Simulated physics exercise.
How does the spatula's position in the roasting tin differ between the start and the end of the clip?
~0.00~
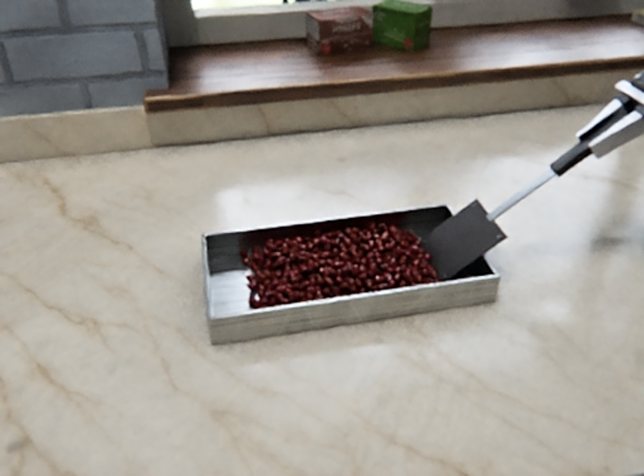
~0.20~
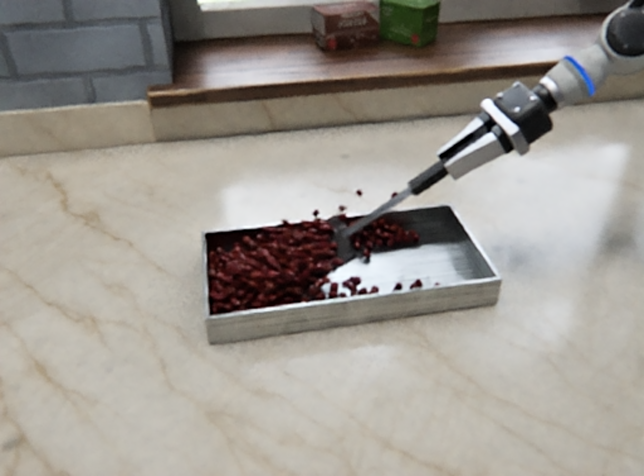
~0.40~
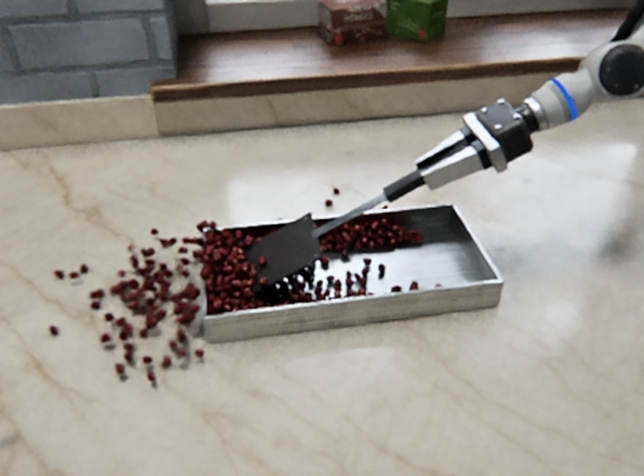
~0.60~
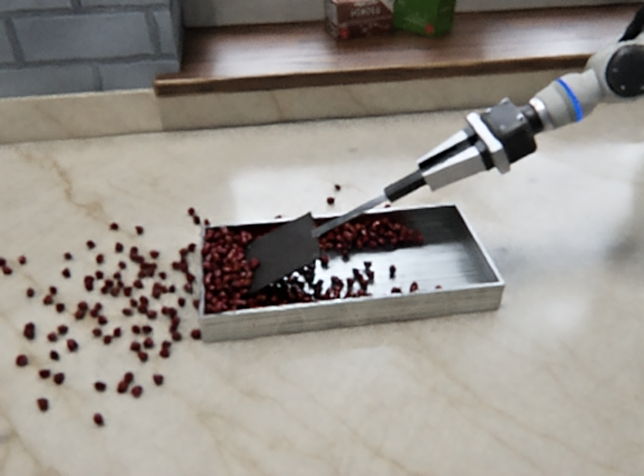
At the start the spatula is at the right end of the roasting tin, beside the heap of beans. By the end it is towards the left end of the tin, among the remaining beans.
